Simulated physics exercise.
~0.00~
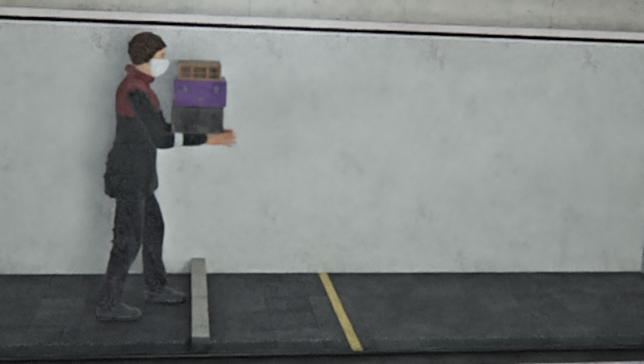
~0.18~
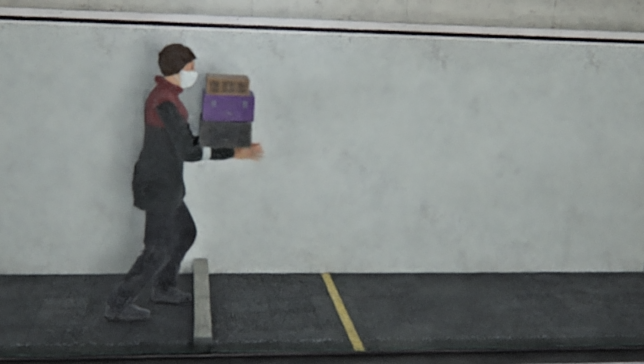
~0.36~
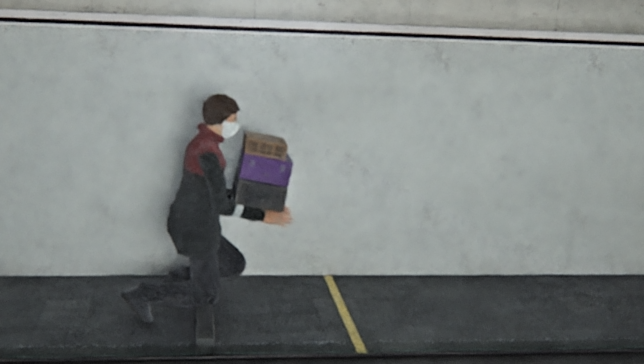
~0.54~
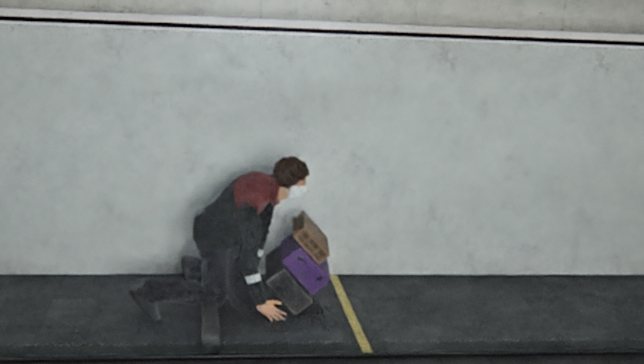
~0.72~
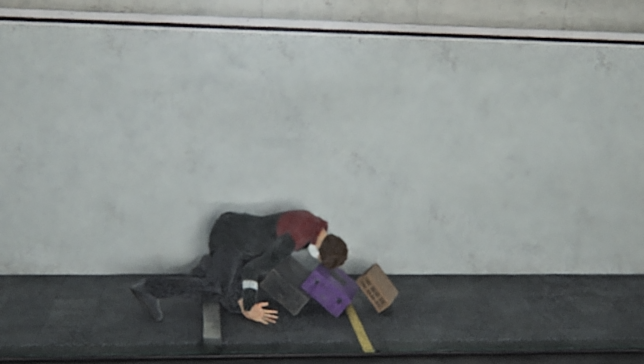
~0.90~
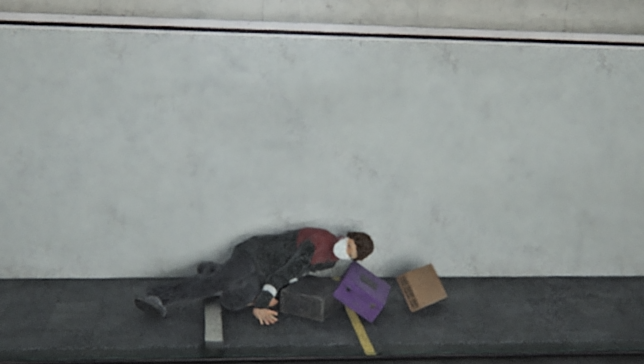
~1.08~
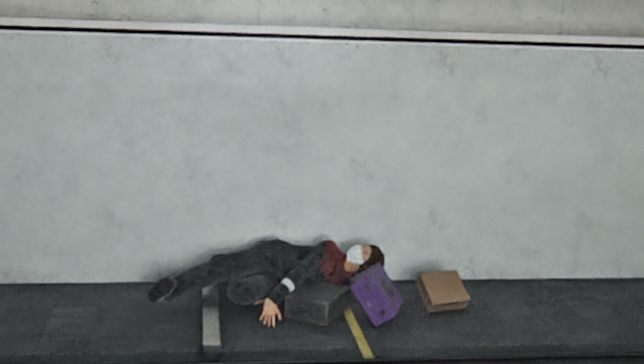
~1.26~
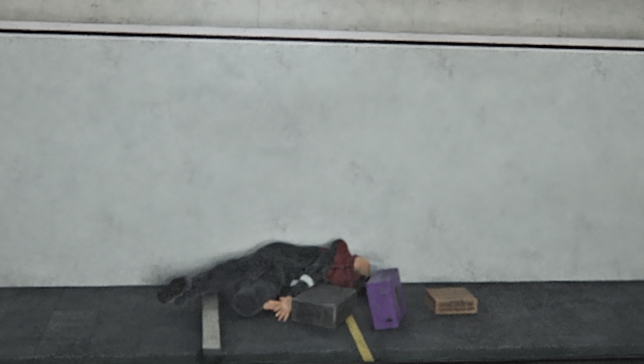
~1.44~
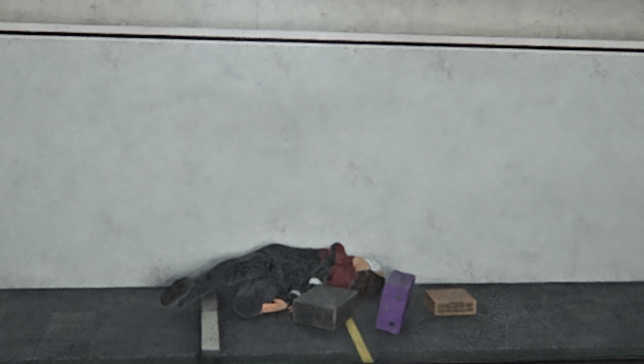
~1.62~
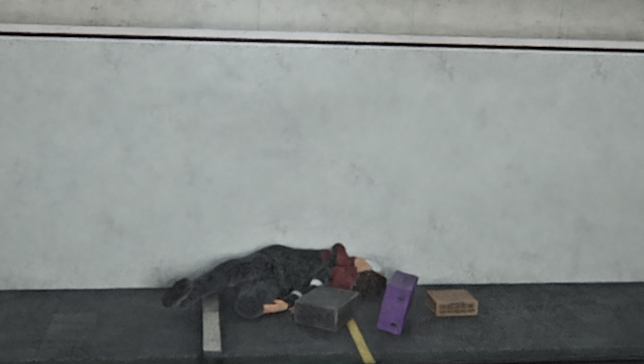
A masked porter carrying a brown crate and two toolboxes pitches forward over a low rail and falls to the floor, spilling the stack rightward. The porter lies still with head past the yellow line, beyond which the purple toolbox and crate rest, while the black toolbox stops short.
